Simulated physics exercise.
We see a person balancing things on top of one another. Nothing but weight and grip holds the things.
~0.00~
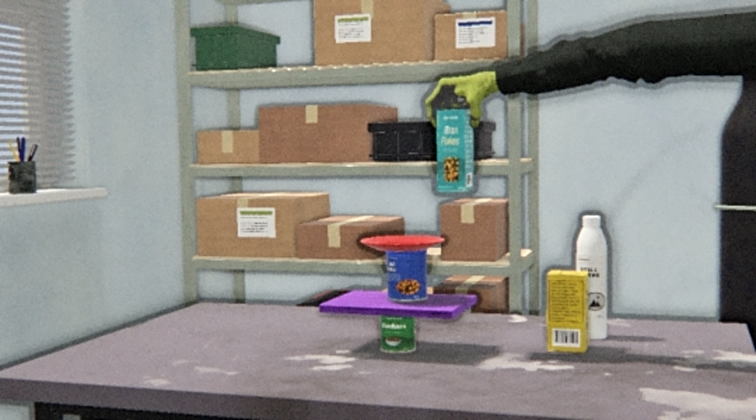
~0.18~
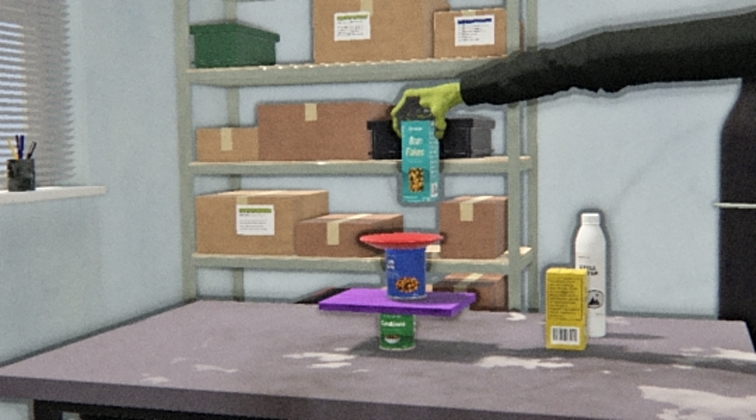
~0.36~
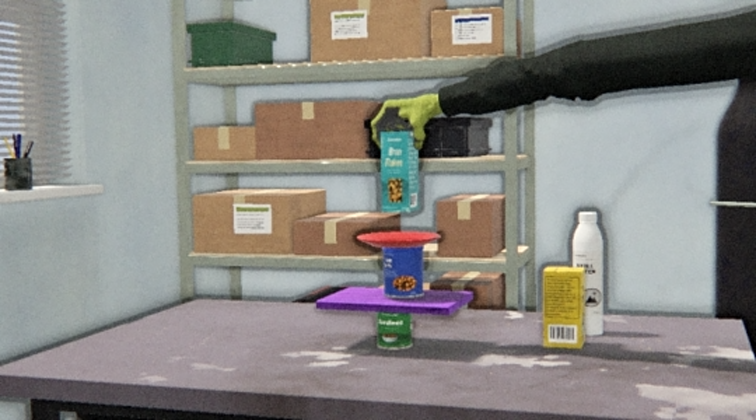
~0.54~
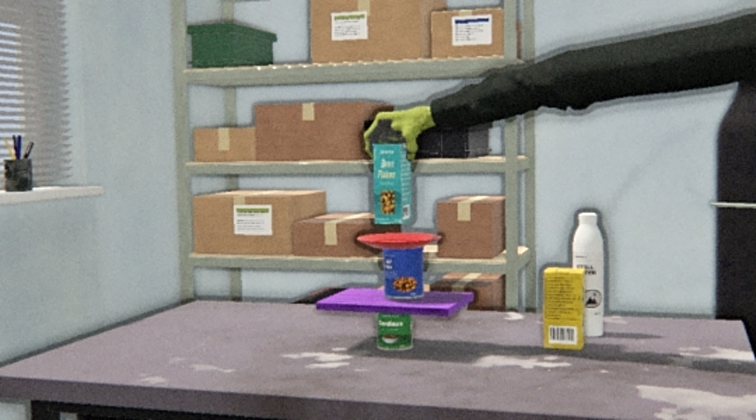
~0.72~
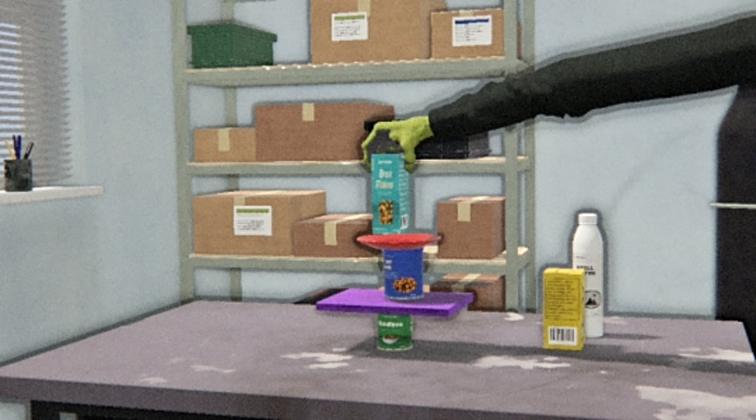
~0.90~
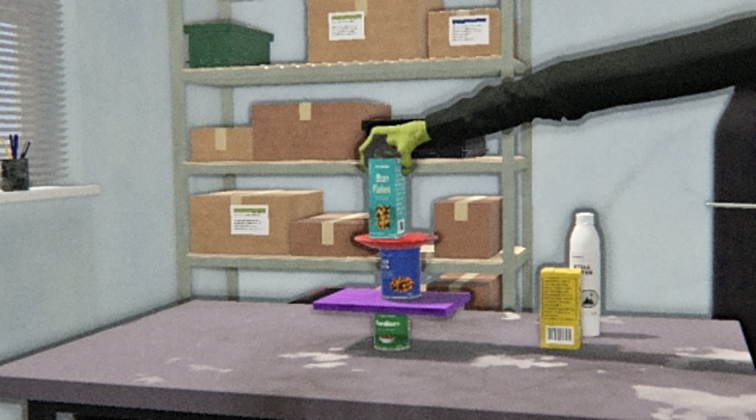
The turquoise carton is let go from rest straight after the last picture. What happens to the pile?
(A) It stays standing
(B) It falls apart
A.
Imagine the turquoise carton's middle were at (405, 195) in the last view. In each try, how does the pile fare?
Result: Pile standing.
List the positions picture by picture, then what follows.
The first frame shows on its way; turquoise carton (455, 150); white bottle (592, 277).
The second frame shows on its way; turquoise carton (420, 161); blue tin (406, 271).
The third frame shows on its way; turquoise carton (400, 171); yellow carton (564, 307).
The fourth frame shows on its way; turquoise carton (393, 183); white bottle (588, 274).
The fifth frame shows on its way; turquoise carton (390, 193); blue tin (403, 272).
The sixth frame shows in place under the hand; turquoise carton (388, 197); yellow carton (561, 308).
Around 1.10 s, nothing moves.
Around 1.20 s, turquoise carton resting near (388, 198).
Finally (2.0 s), all 7 still in place. Final places as the last picture's camera would see them, turquoise carton near (388, 198). The pile holds.
